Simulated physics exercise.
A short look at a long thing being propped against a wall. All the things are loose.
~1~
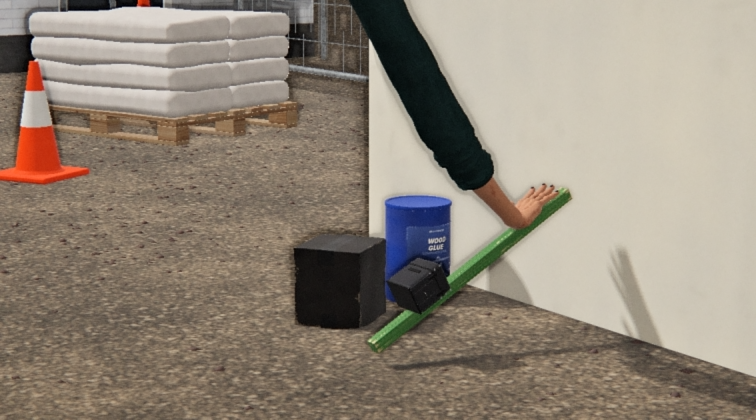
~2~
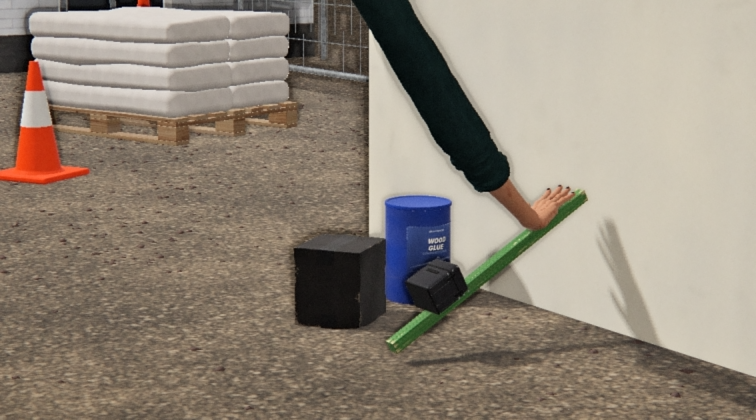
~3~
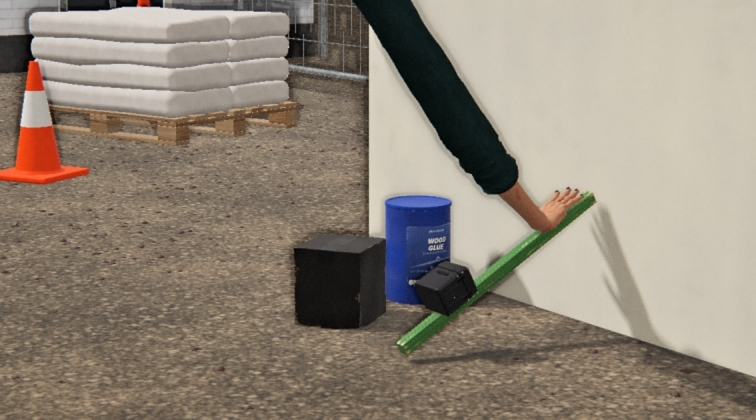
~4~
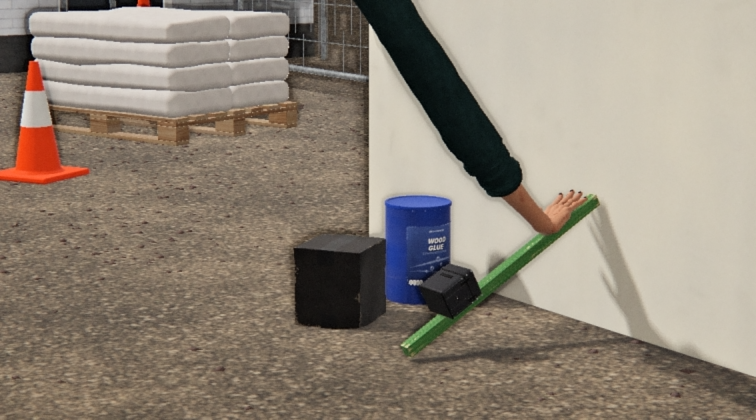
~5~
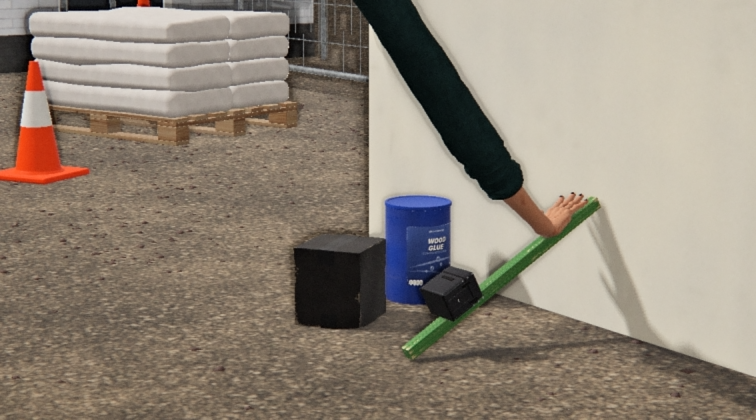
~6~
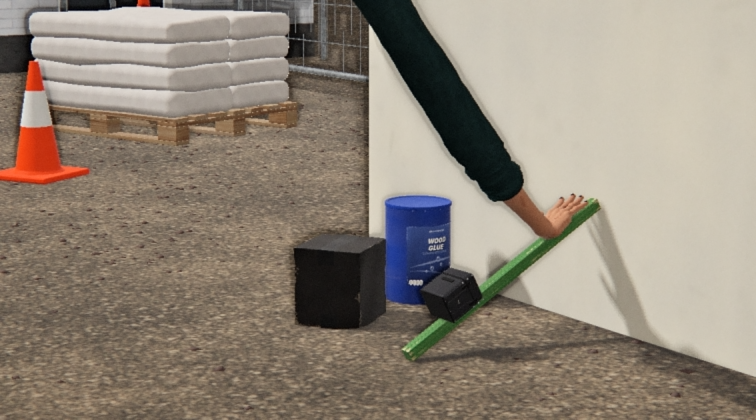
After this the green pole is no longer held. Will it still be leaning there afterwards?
It gives way.
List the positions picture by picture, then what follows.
In the first picture, not yet at the wall; green pole (473, 267); blue pail (418, 249).
In the second picture, not yet at the wall; green pole (491, 268); blue pail (418, 249).
In the third picture, not yet at the wall; green pole (500, 270); blue pail (418, 249).
In the fourth picture, not yet at the wall; green pole (504, 272); blue pail (418, 249).
In the fifth picture, propped up under the hand; green pole (505, 275); blue pail (418, 249).
In the sixth picture, propped up under the hand; green pole (505, 276); blue pail (418, 249).
Then, 0.50 s after the last picture, green pole 9° lower than it was left near (498, 296).
Then, 0.70 s after the last picture, green pole 29° lower than it was left near (491, 334).
Then, 1.60 s after the last picture, green pole 28° lower than it was left near (491, 339).
At rest, moved from the start, green pole; the other 2 in place. Seen from the same camera at the end, green pole near (491, 339). The pole slides down.
